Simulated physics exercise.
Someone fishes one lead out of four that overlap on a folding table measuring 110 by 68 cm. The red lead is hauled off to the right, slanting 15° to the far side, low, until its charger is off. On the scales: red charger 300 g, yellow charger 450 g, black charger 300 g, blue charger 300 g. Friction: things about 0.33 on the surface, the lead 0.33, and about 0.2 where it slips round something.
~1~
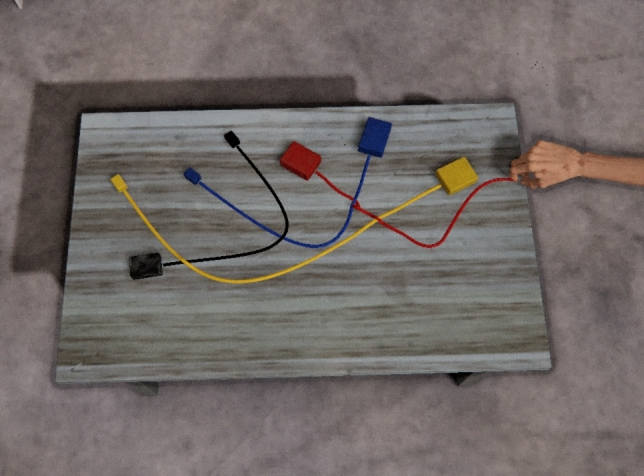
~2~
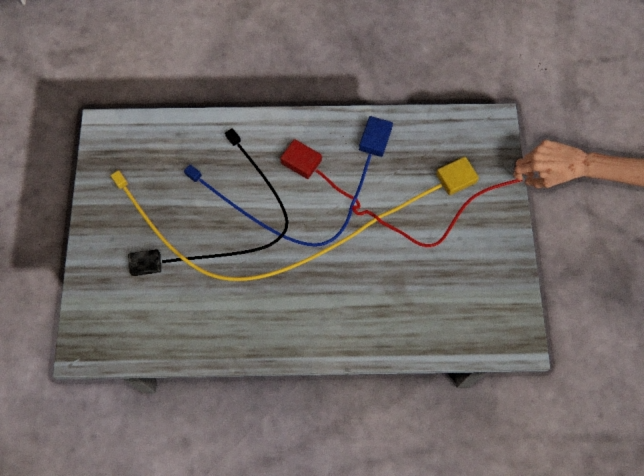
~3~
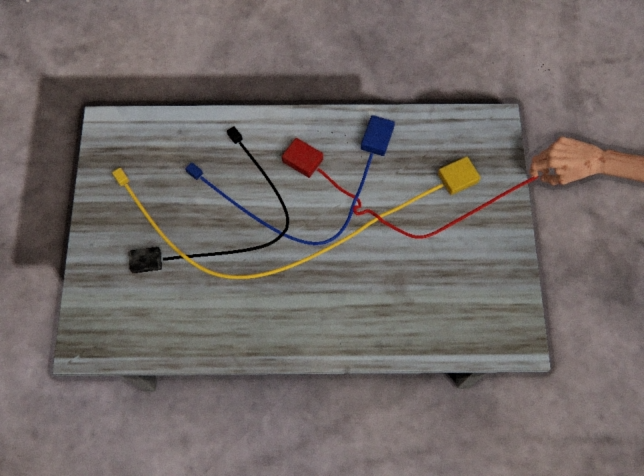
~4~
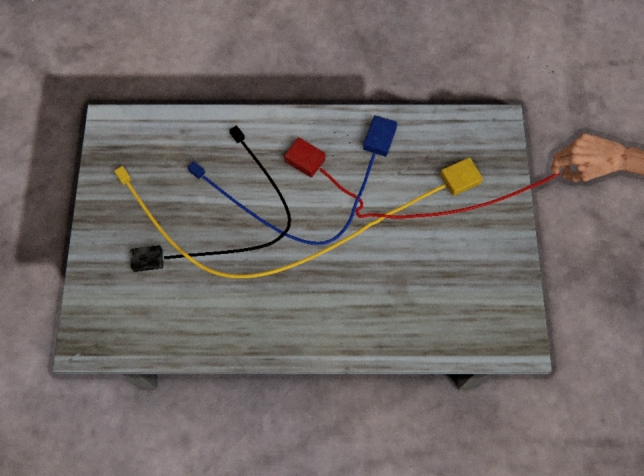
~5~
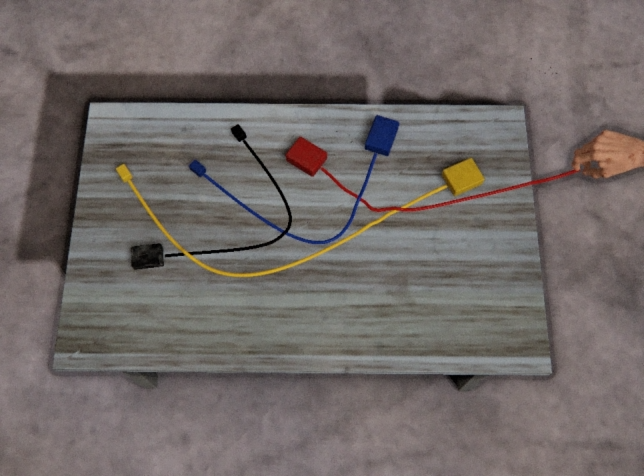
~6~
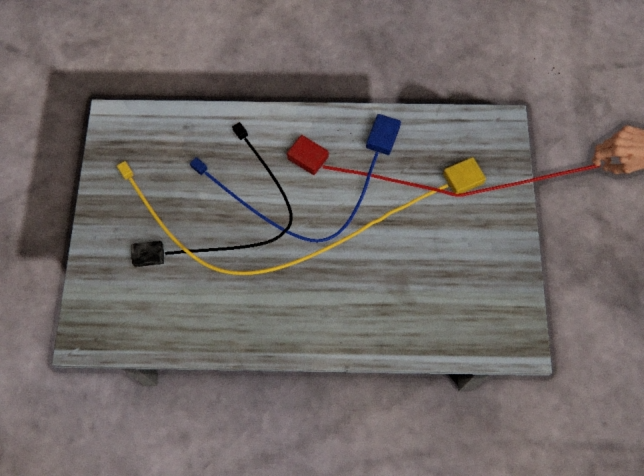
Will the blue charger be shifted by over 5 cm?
The blue charger gets shifted.
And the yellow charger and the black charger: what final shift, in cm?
About: Yellow charger off the top, black charger 2 cm.
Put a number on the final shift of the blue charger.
About: Blue charger off the top.
Next, the red lead's tail end at (407, 176); red charger 20 cm off its start, yellow charger 2 cm off its start.
Then, the red lead's tail end at (490, 177); blue charger 12 cm off its start, red charger 43 cm off its start, blue plug 21 cm off its start.
After that, the red lead has left the top; blue charger 33 cm off its start at (517, 168), red charger over the edge, blue plug 45 cm off its start at (384, 199).
Later, the red lead has left the top; blue charger over the edge, red charger over the edge, blue plug on its side, 84 cm off its start.
At the end, the red lead has left the top; blue charger over the edge, blue plug over the edge, red charger over the edge, yellow plug on its side, 70 cm off its start at (410, 223).
